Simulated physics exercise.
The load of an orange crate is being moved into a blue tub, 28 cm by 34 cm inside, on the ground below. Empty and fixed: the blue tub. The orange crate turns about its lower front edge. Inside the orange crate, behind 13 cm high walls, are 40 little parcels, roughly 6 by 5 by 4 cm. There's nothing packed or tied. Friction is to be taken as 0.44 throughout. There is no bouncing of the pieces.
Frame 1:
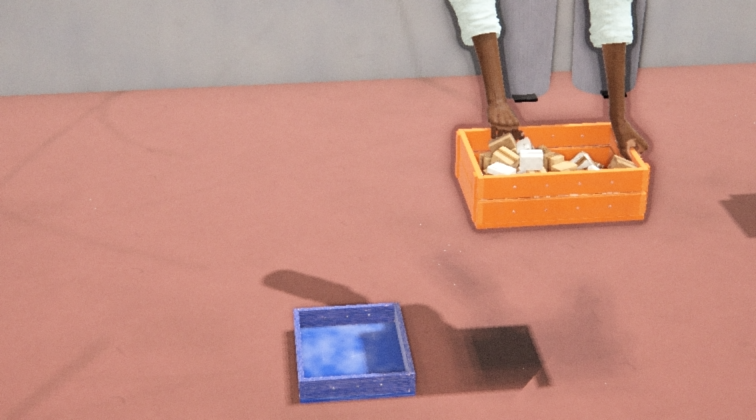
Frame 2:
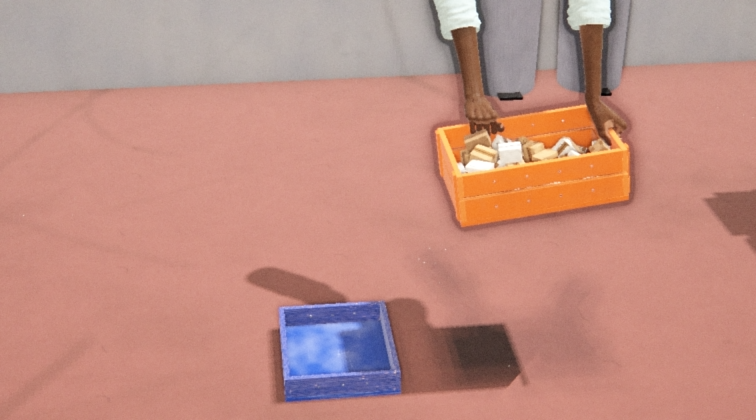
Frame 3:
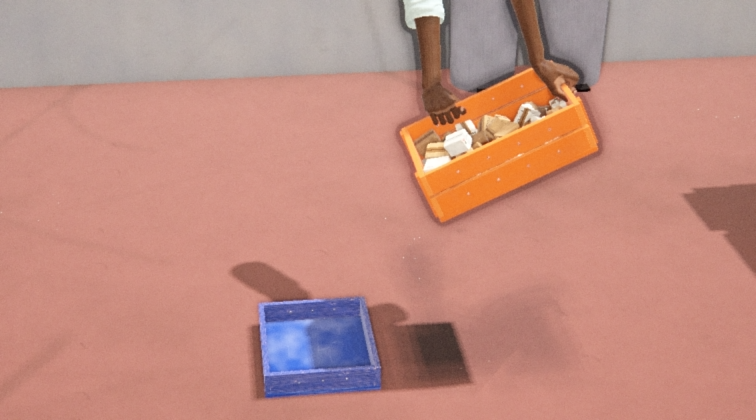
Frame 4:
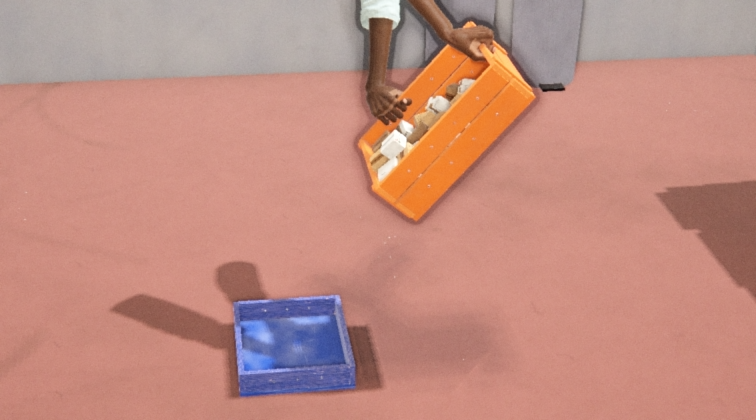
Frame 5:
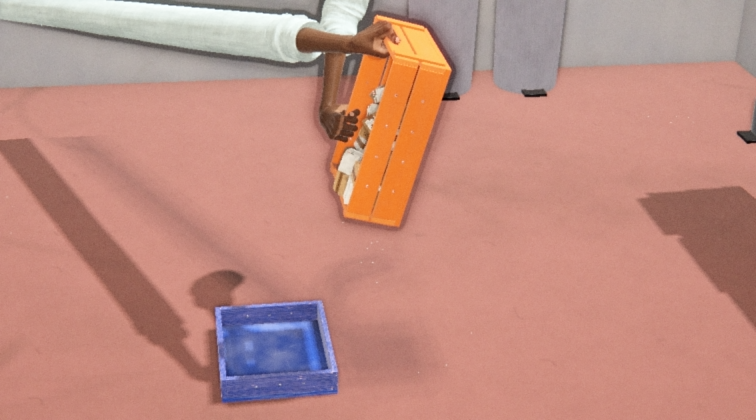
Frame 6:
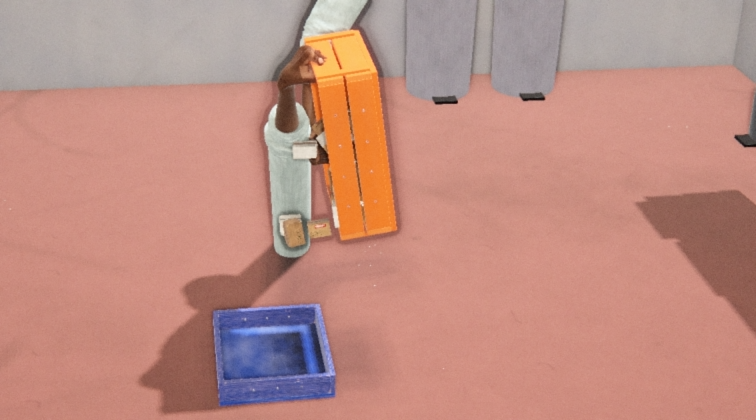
Hands tilting an orange crate of small blocks onto its end above a blue tub, a few blocks dropping out.
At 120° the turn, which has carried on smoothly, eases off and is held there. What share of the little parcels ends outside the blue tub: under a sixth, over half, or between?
Not even a sixth of them finish outside the blue tub.
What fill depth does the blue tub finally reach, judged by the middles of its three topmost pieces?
Roughly 10 cm.
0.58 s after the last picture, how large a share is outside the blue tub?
Close to 0 in a hundred.
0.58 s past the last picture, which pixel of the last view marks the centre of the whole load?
At about (287, 318).
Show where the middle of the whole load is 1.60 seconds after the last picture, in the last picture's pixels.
(264, 352).
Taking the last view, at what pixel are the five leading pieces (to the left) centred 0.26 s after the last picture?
I'd put their middle close to (257, 325).
Then, 0.26 s after the last picture, tilt 112°; 26 still in the orange crate, 4 in the blue tub and 10 in the air.
Then, 0.58 s after the last picture, tilt 120°; 10 still in the orange crate, 17 in the blue tub, 1 outside the blue tub and 12 in the air.
Then, 1.02 s after the last picture, tilt 120°; 32 in the blue tub, 4 outside the blue tub and 4 in the air.
Final count (1.60 s after the last picture), 37 in the blue tub and 3 outside the blue tub. Asked share, 3 of 40, 8 per cent.
